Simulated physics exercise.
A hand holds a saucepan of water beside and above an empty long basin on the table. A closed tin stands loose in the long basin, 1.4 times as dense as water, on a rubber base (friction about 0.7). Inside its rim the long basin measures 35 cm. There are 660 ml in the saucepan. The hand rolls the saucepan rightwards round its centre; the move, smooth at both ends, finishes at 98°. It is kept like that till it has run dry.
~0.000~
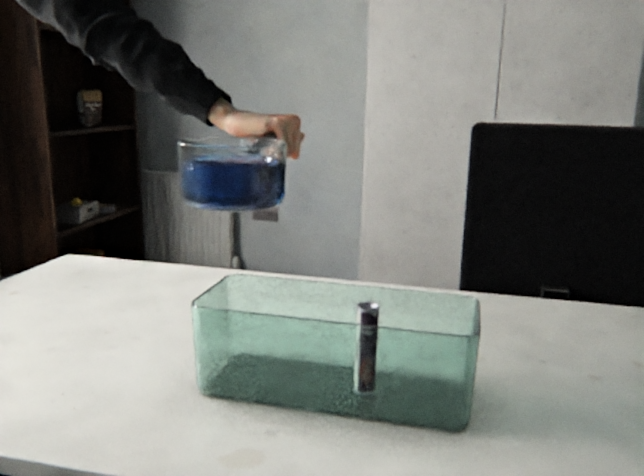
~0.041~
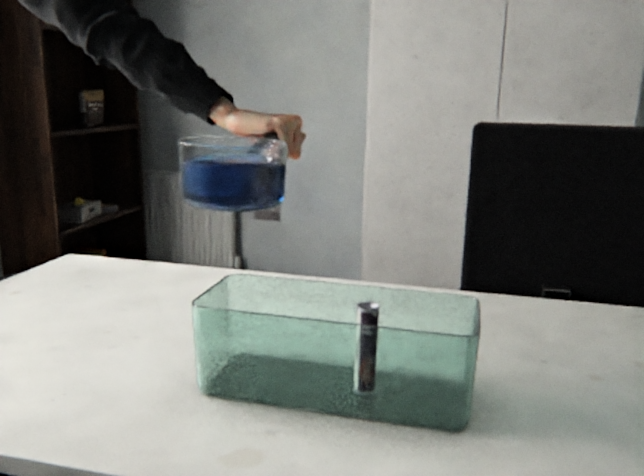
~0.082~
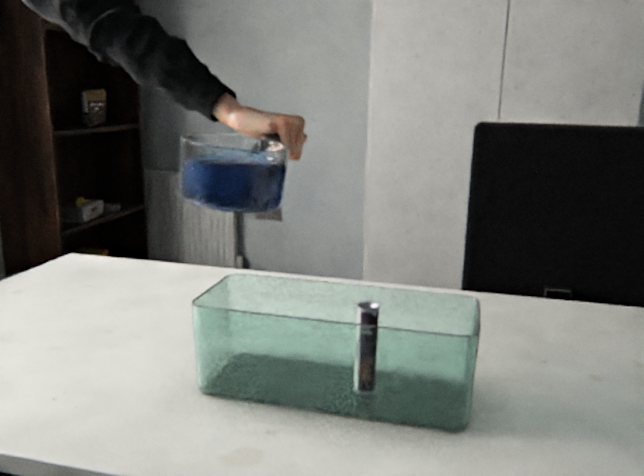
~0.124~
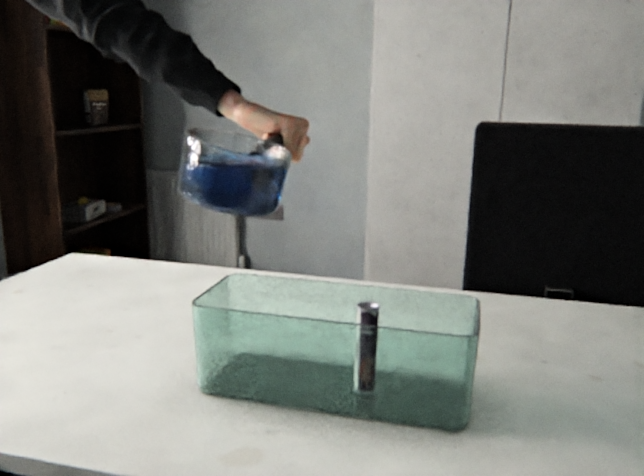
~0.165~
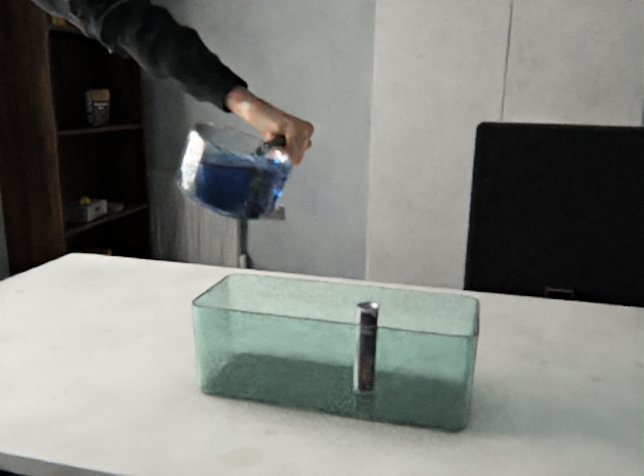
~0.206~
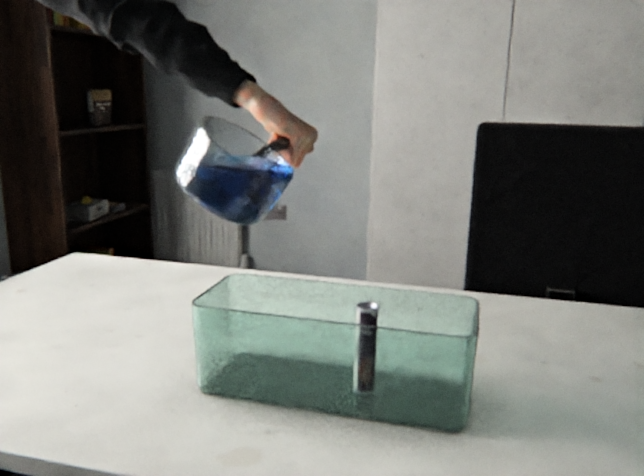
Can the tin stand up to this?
The tin stays up.
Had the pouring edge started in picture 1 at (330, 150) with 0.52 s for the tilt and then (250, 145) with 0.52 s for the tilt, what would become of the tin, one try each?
First it topples; then it remains upright.
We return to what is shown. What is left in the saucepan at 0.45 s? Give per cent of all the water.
Some 36 per cent.
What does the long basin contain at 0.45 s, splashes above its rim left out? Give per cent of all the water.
Some 14 per cent.
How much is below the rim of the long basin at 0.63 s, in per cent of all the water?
Some 78 per cent.
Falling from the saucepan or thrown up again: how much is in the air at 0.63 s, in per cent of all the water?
Some 10 per cent.
By 0.45 s the tilt is 94° and 37 per cent is still to pour; the tin stands where it began.
By 0.63 s the tilt is 98° and 11 per cent is still to pour; the tin stands where it began.
By 0.82 s the tilt is 98° and 3 per cent is still to pour; the tin stands where it began.
By 1.02 s the tilt is 98° and 1 per cent is still to pour; the tin stands where it began.
At rest the tin stands where it began.
